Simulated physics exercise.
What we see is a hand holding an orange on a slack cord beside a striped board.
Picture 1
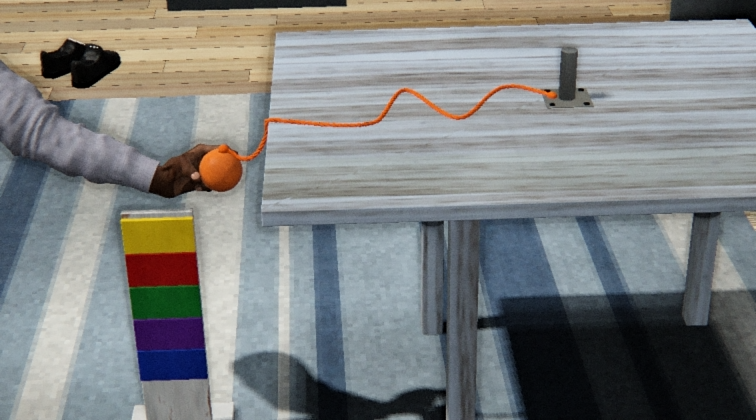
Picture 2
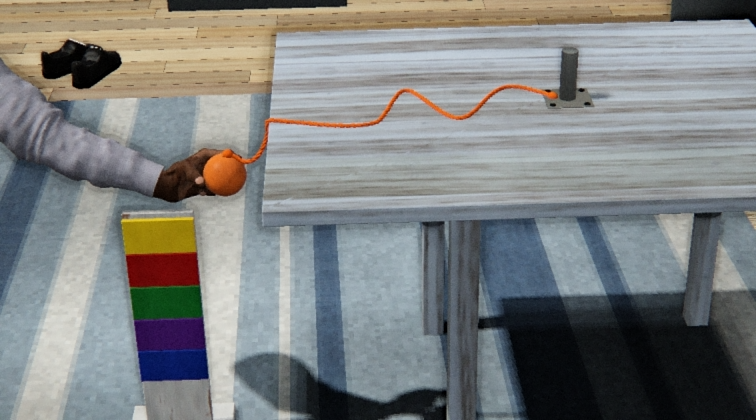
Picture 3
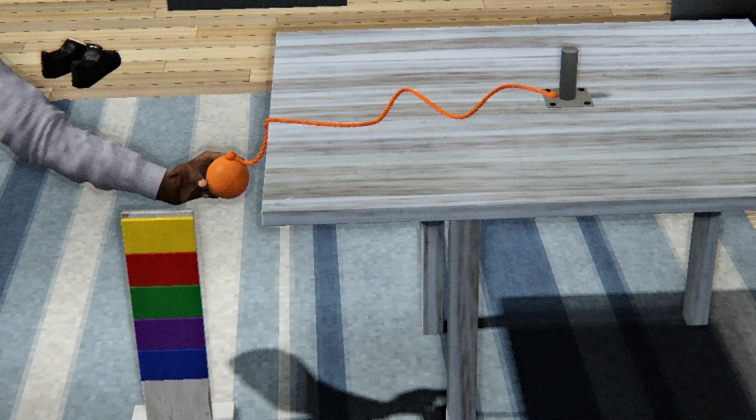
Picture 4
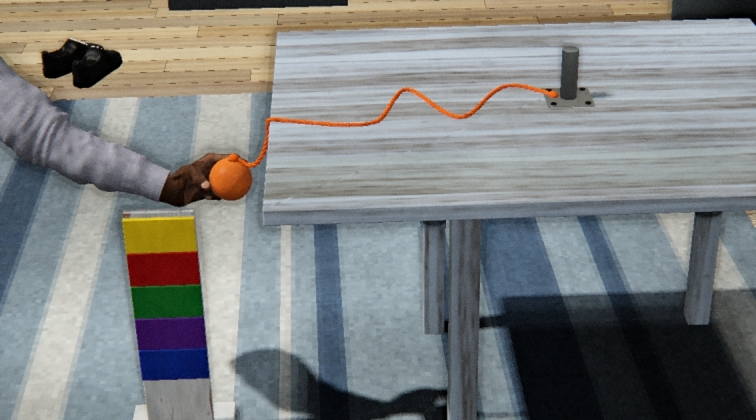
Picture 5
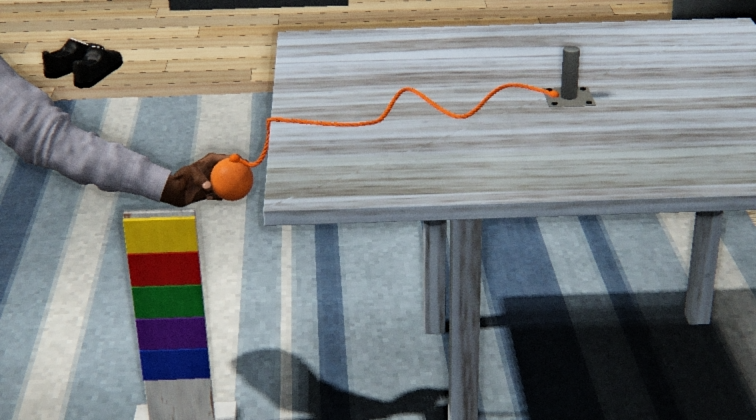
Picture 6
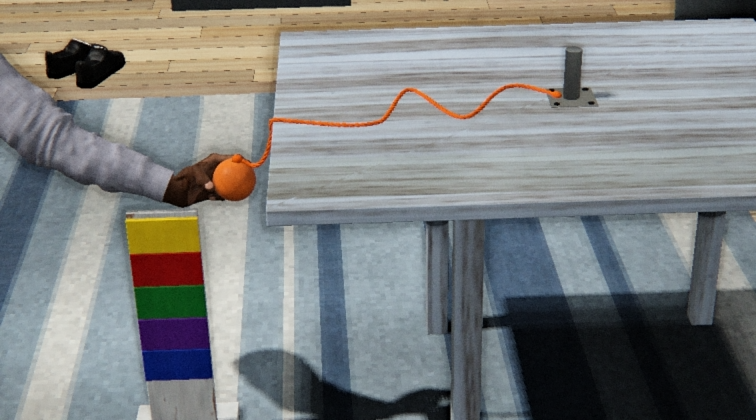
At first, a hand holds an orange ball on a slack orange cord above a board striped yellow, red, green, purple and blue, beside a wooden table. The hand and ball then shift very slightly right and down, while the cord stays loosely curved across the tabletop to a post.
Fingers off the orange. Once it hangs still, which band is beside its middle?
At purple.
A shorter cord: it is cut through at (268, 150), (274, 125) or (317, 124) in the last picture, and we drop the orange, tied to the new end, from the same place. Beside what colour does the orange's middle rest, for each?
It would be green; red; yellow.
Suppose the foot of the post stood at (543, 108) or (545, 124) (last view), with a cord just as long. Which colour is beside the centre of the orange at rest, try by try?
Try by try: Blue; blue.
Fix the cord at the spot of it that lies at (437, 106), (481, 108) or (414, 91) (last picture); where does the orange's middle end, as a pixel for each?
About (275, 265), (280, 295) and (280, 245).
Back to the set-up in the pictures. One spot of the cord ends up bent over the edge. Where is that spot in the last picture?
It lies at about (393, 107).
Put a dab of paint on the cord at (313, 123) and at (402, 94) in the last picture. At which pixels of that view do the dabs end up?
Near (278, 209) and (306, 111).
Early on, orange near (308, 324); level with purple.
Midway, orange near (271, 324); level with purple.
Finally, orange near (288, 325); level with purple. Its centre hangs level with the purple band.
